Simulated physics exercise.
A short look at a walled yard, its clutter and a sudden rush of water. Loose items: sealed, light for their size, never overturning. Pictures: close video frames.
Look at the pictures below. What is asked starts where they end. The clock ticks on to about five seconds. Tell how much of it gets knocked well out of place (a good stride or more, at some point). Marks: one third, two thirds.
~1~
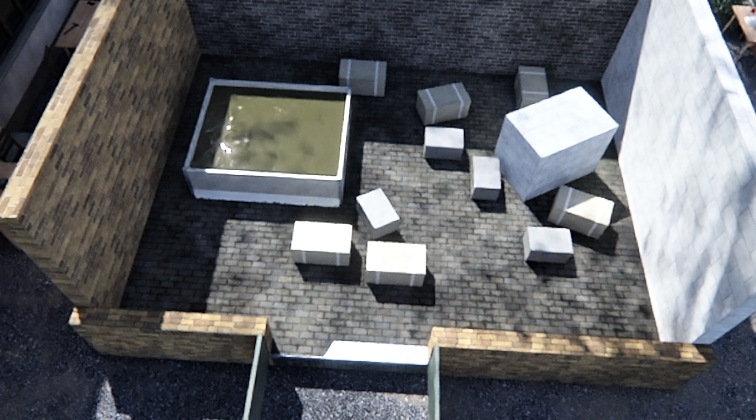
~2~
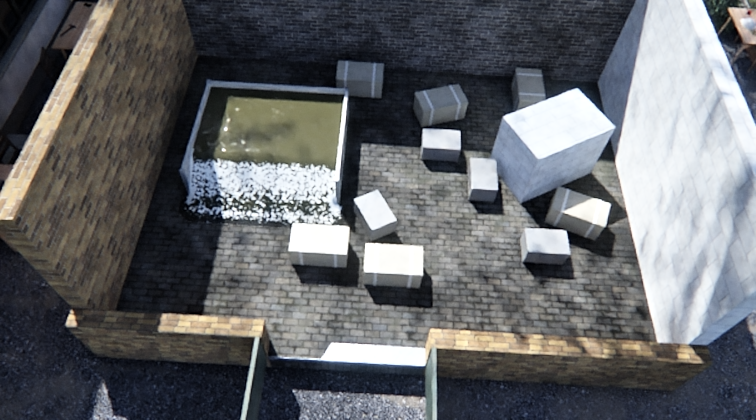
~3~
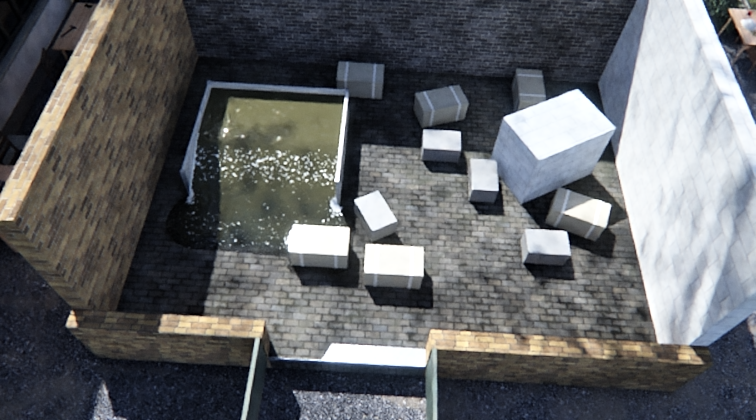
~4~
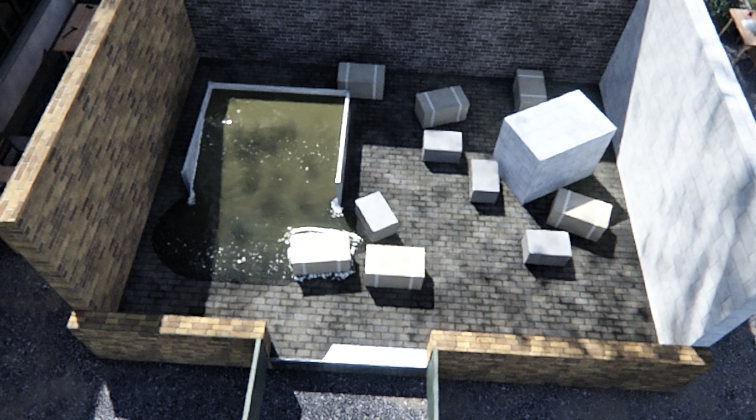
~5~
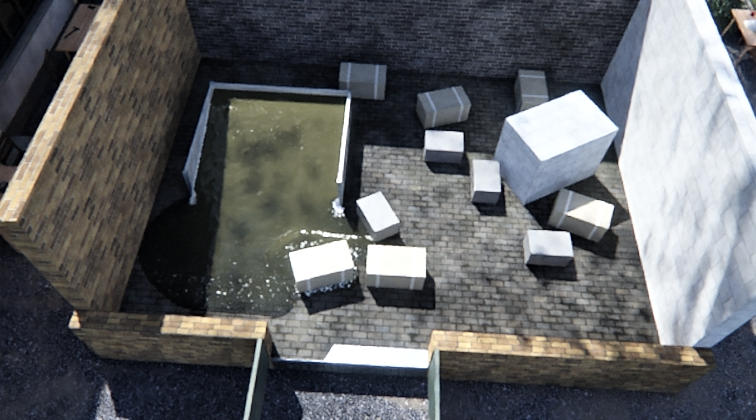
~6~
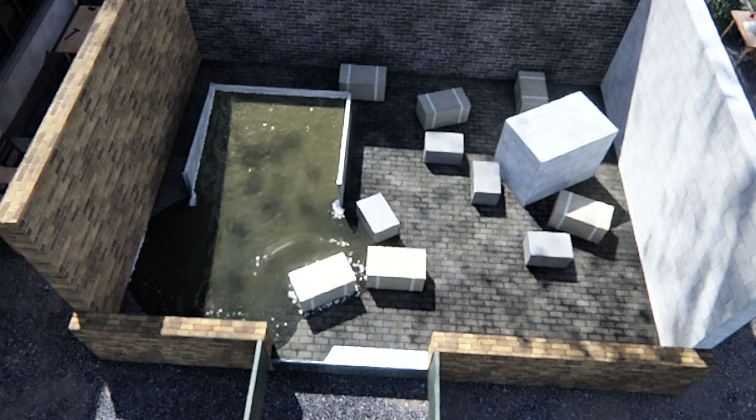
The result is a share beneath one third.
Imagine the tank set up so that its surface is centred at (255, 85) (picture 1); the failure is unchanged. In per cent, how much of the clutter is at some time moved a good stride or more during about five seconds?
About 30 per cent.
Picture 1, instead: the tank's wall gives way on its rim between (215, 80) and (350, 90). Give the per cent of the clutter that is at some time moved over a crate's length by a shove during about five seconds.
I'd guess close to 40 percent.
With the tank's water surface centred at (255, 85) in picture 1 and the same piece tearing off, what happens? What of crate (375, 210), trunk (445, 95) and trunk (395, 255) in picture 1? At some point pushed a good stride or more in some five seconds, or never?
The three, one by one: Past that mark, short of that and past that mark.
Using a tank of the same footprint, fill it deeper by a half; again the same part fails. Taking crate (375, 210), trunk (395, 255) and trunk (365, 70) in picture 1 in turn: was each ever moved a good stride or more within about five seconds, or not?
Note, listed order: Covered it / covered it / didn't cover it.
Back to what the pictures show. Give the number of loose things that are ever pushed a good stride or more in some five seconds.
2 of them.
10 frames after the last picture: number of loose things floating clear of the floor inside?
My count is 0.
A moment on, 1 of 10 are well off their spots; 0 afloat.
Next, 1 of 10 are well off their spots; 0 afloat.
Later, 1 of 10 are well off their spots; 0 afloat.
In the end, 2 of 10 are well off their spots, and 2 have been at some point; 0 afloat.
